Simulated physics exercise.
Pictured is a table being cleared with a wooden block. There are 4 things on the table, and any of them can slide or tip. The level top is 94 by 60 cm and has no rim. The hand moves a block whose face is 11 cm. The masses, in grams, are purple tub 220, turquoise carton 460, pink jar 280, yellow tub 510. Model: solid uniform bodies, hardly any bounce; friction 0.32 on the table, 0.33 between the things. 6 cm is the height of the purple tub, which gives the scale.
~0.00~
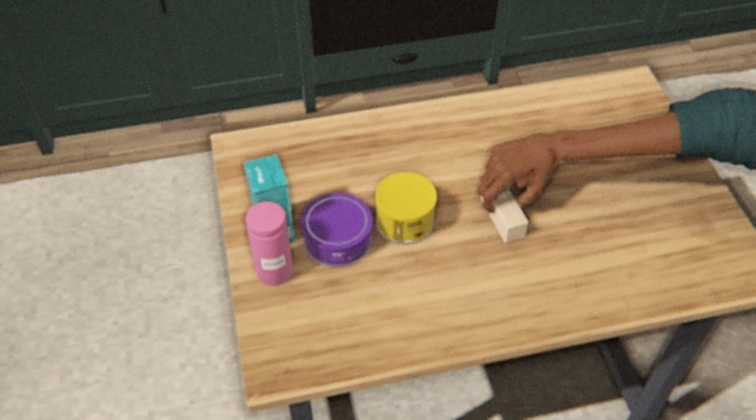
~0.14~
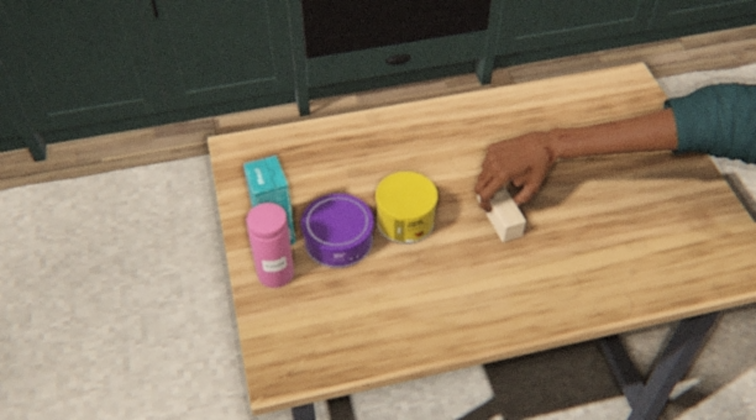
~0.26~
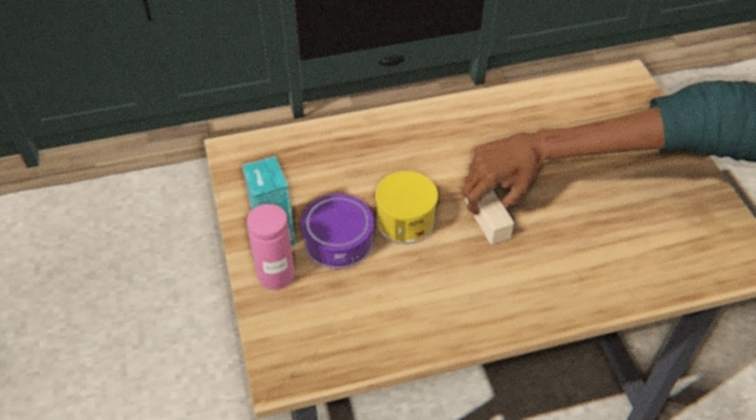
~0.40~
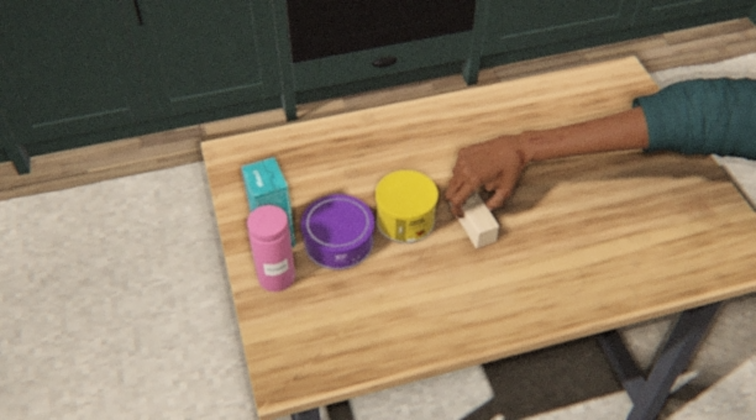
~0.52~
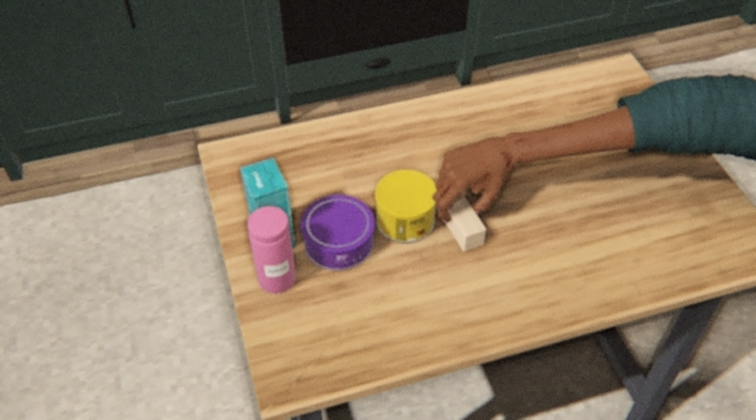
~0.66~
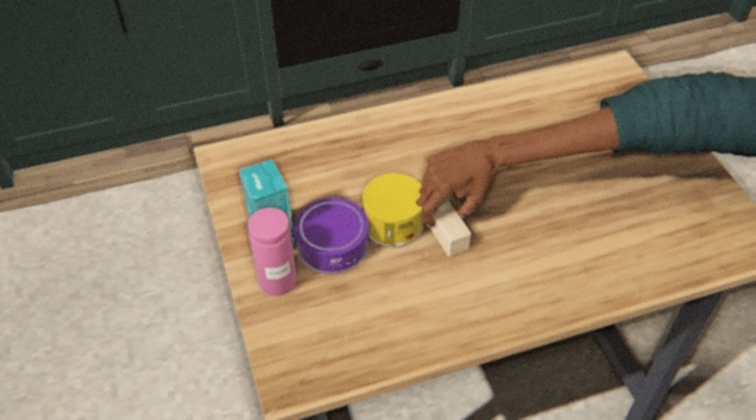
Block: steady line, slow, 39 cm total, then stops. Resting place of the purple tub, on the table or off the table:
It ends up off the table.
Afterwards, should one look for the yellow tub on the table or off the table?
Yellow tub: Stays in bounds.
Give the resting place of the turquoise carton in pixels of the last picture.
My guess is roughly (232, 212).
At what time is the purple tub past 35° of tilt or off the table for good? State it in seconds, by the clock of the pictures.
Answer: Near 1.6 s.
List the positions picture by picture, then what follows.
The first picture shows block slid 0 cm; purple tub (337, 230); turquoise carton (271, 204).
The second picture shows block slid 1 cm; yellow tub (406, 208); turquoise carton (271, 205).
The third picture shows block slid 3 cm; pink jar (272, 248); yellow tub (406, 208).
The fourth picture shows block slid 6 cm; turquoise carton (270, 208); pink jar (272, 250).
The fifth picture shows block slid 9 cm; yellow tub (406, 207); turquoise carton (269, 209).
The sixth picture shows block slid 12 cm; purple tub (332, 236); pink jar (273, 253).
Around 1.16 s, block slid 23 cm; pink jar now off the table; purple tub shifted 12 cm near (276, 266); yellow tub shifted 13 cm.
Around 1.66 s, block slid 34 cm; purple tub now off the table; yellow tub shifted 24 cm; turquoise carton shifted 6 cm.
Around 2.06 s, block slid 39 cm; yellow tub shifted 29 cm; turquoise carton shifted 6 cm.
Finally (2.3 s), off the table, purple tub and pink jar; not toppled but over 4 cm from the start, turquoise carton and yellow tub.
